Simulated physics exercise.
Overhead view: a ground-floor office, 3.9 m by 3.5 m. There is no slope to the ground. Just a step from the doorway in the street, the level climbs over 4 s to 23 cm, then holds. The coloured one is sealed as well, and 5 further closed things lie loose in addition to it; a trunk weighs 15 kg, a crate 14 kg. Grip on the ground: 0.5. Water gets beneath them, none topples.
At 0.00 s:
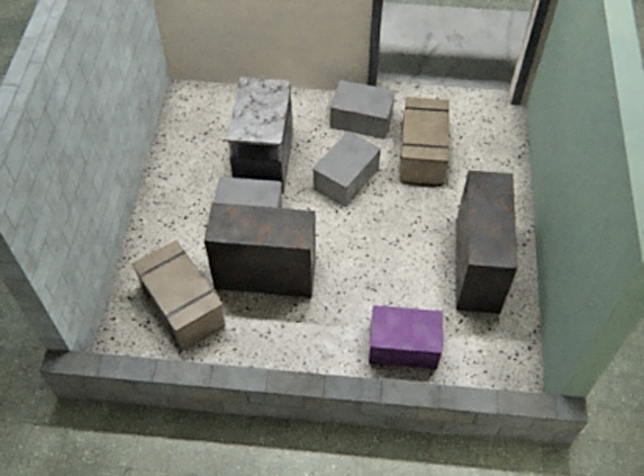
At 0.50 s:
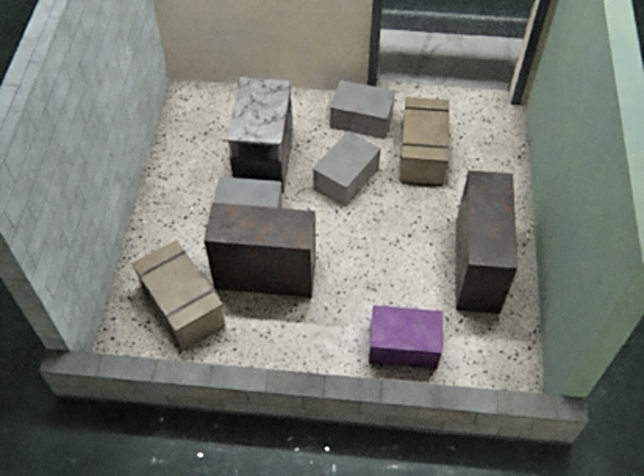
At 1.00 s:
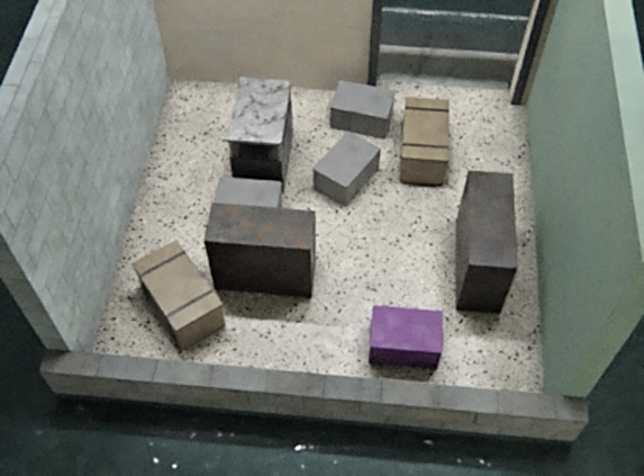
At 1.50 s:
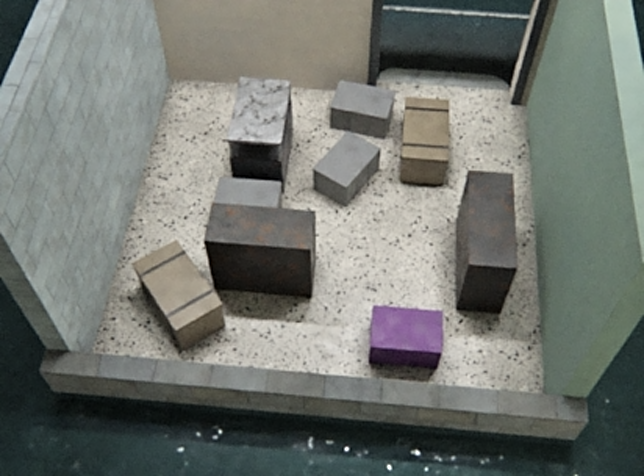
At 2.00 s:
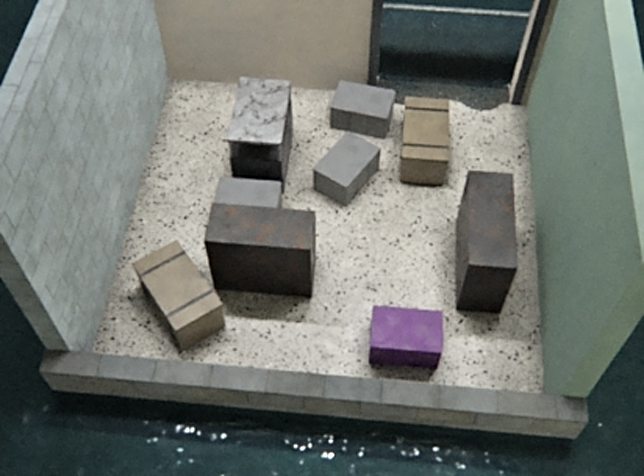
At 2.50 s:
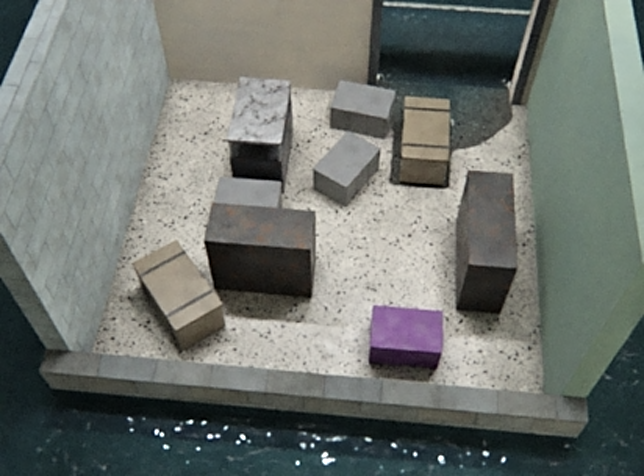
In a ground-floor office, dark water enters through the doorway while the boxes stay still.
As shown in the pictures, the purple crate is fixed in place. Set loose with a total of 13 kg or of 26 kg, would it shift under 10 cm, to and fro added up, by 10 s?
Pick: None of them.
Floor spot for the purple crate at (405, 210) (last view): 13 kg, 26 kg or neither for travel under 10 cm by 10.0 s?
So neither weight works.
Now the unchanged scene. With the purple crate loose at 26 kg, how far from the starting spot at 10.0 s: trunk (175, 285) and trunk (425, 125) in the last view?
80 cm, 300 cm.
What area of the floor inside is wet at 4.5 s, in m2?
About 5.5 m2.
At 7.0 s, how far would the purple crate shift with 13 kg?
About 50 cm off its spot.
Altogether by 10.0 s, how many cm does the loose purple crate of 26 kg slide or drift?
About 200 cm.
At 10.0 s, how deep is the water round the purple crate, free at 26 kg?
Something like 13 centimetres.
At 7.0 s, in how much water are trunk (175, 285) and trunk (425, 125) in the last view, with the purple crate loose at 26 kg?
Depths: Near 3 cm, then near 12 cm.
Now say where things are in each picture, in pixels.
The first frame shows the purple crate at (407, 329), on the bottom; water covers 0.0 m2; 0 of 6 have shifted.
The second frame shows the purple crate at (407, 329), on the bottom; water covers 0.0 m2; 0 of 6 have shifted.
The third frame shows the purple crate at (407, 329) rests on the ground; water covers 0.0 m2; 0 of 6 have shifted.
The fourth frame shows the purple crate at (407, 329), on the bottom; water covers 0.0 m2; 0 of 6 have shifted.
The fifth frame shows the purple crate at (407, 329) rests on the ground; 0.1 m2 under water; 0 of 6 have shifted.
The sixth frame shows the purple crate at (407, 329), on the bottom; 0.6 m2 under water; 0 of 6 have shifted.
After 3.5 s the purple crate would be 0 cm from its start with 13 kg and 0 cm from its start with 26 kg; 0 cm of water round it then.
After 4.5 s the purple crate would be 0 cm from its start with 13 kg and 0 cm from its start with 26 kg; 0 cm of water round it then.
After 7.0 s the purple crate would be 45 cm from its start with 13 kg and 21 cm from its start with 26 kg; 14 cm of water round it then.
After 10.0 s the purple crate would be 235 cm from its start with 13 kg and 160 cm from its start with 26 kg; 13 cm of water round it then.
